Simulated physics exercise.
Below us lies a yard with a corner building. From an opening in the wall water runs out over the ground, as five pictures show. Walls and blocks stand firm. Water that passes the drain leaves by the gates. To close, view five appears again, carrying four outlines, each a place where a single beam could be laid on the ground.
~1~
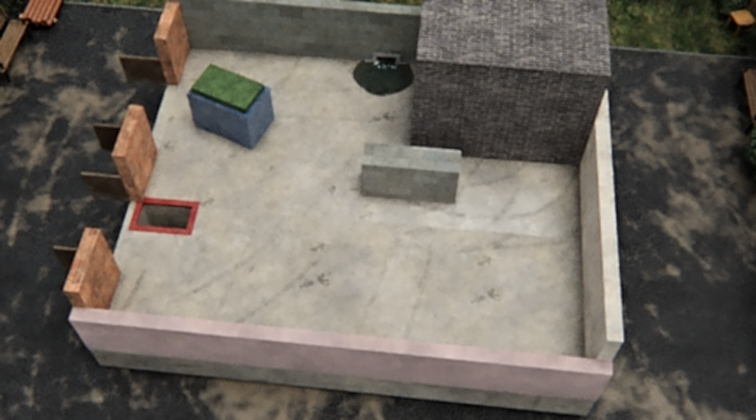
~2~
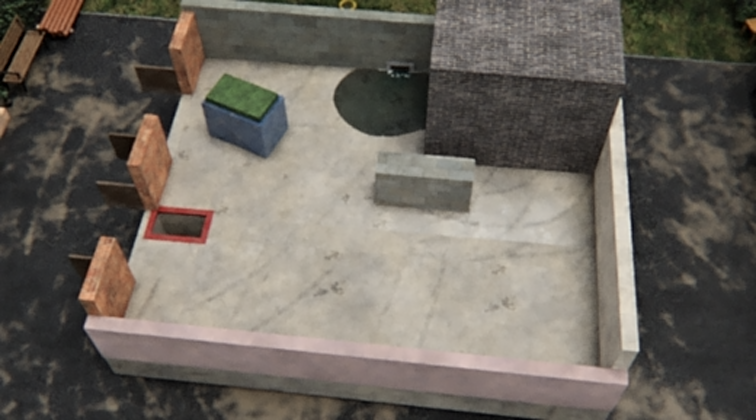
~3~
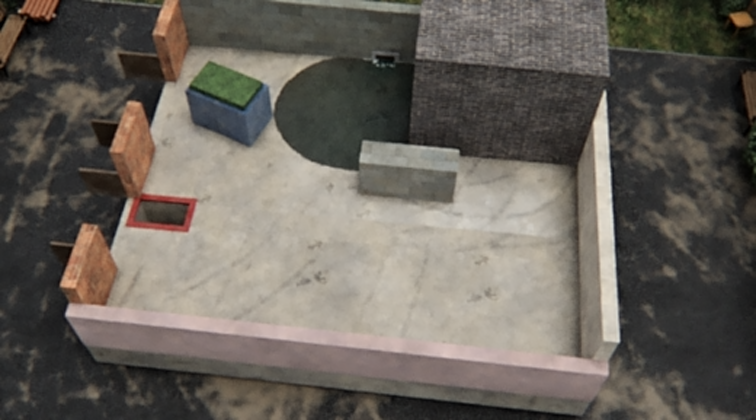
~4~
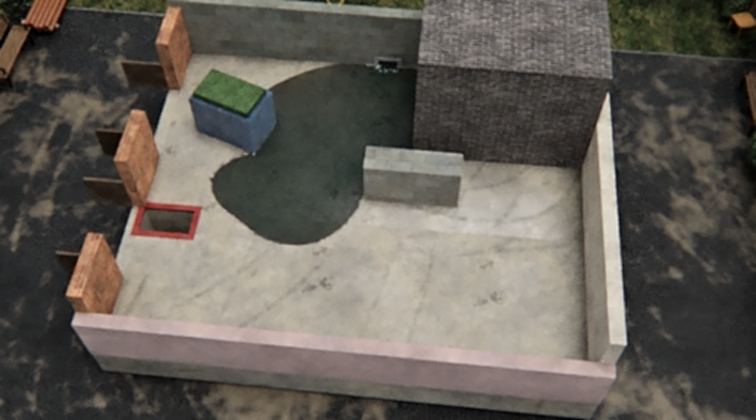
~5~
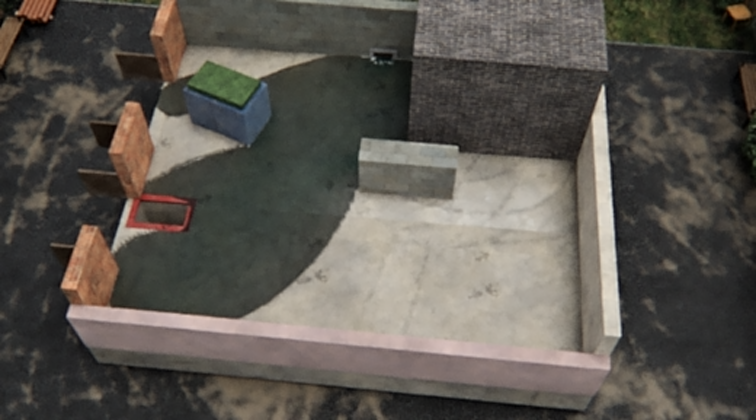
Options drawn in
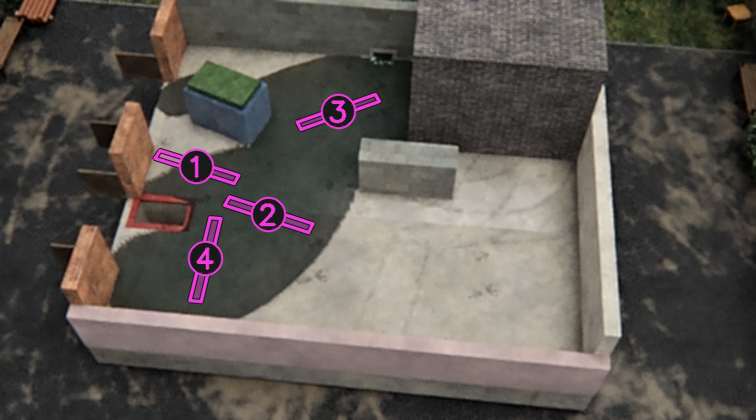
A walled yard with a dark building in its corner lay below as a dark wet patch spread from the back wall, passed the blue box, and crept down the left side into the red-rimmed drain.
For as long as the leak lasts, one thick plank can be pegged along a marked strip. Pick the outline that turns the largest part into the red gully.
I would pick spot 2.
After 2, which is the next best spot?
Here it is spot 4.
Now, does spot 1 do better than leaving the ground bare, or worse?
It is worse.
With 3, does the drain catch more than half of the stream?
No, it does not.
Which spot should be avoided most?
Spot 1.
On the marked copy, 1 from (157, 154) to (236, 179); 2 from (227, 201) to (310, 228); 3 from (299, 125) to (377, 97); 4 from (195, 301) to (215, 218).
With 1, about 19 % of the stream goes into the red gully, about 79 % out by the gates.
With 2, about 68 % of the stream goes into the red gully, about 27 % out by the gates.
With 3, about 27 % of the stream goes into the red gully, about 71 % out by the gates.
With 4, about 44 % of the stream goes into the red gully, about 54 % out by the gates.
